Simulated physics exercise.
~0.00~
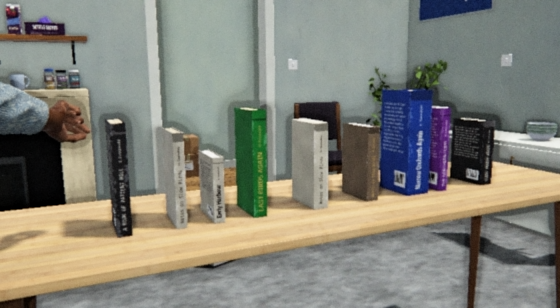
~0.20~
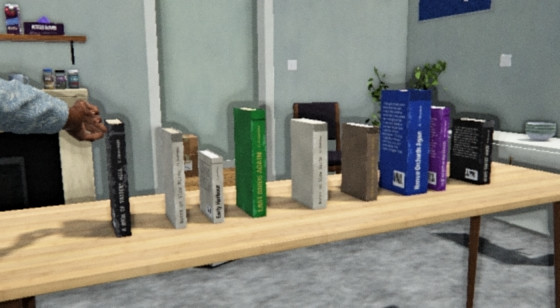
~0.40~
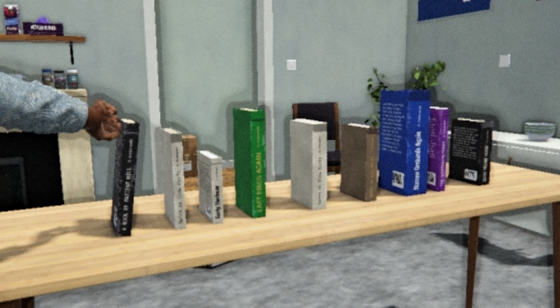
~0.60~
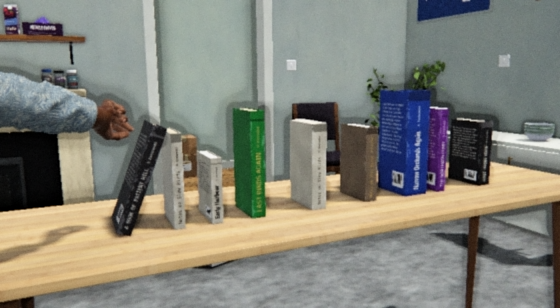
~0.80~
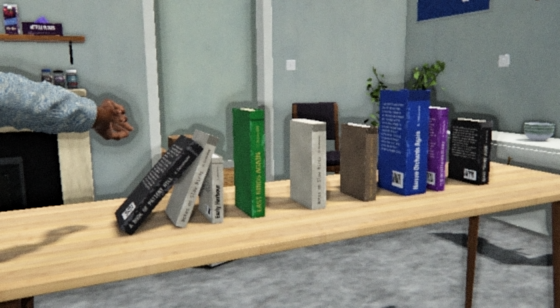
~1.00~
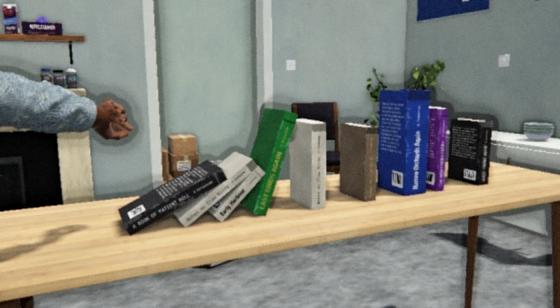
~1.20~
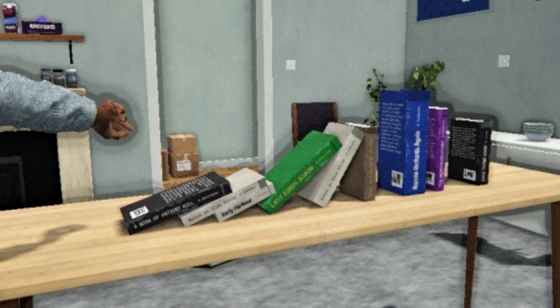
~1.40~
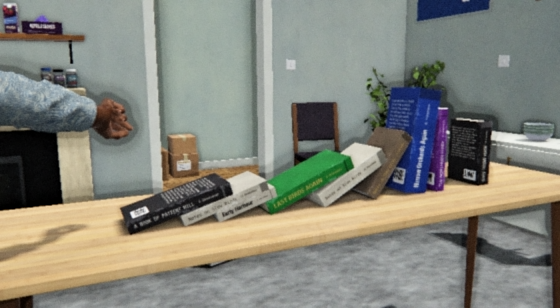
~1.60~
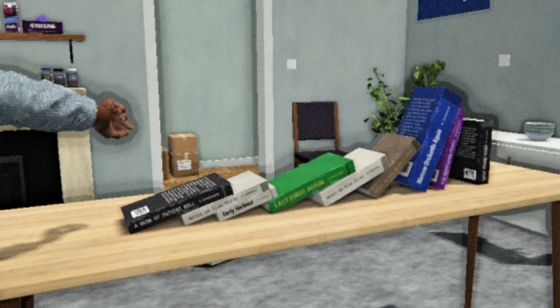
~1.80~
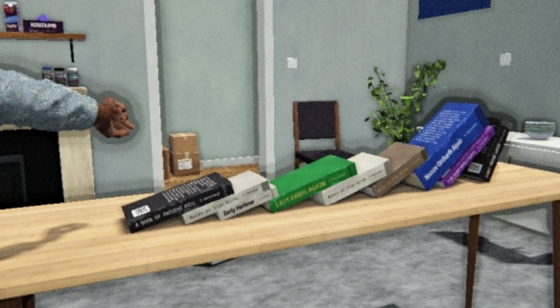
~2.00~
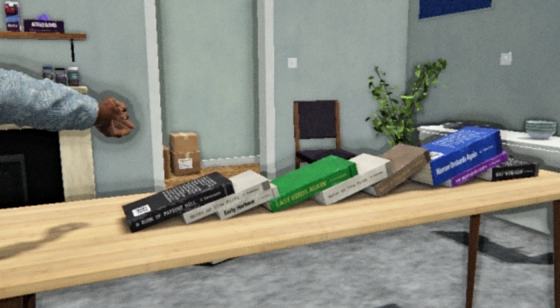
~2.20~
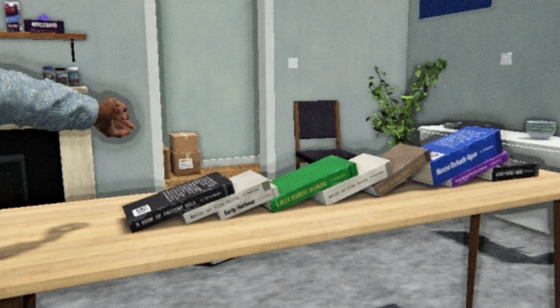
In a room with pale grey-green walls and a fireplace at the left, a slightly swaying view looks across a light wooden table. Nine books stand upright in a row, a black one at the left, then grey, green and brown ones, with blue, purple and black at the right. A hand reaches in from the left and tips the first black book rightward, then stays still. The grey books and the green one topple in turn, followed by the brown book. The blue and purple books lean and drop with the last black one, leaving every book down, overlapping and still.
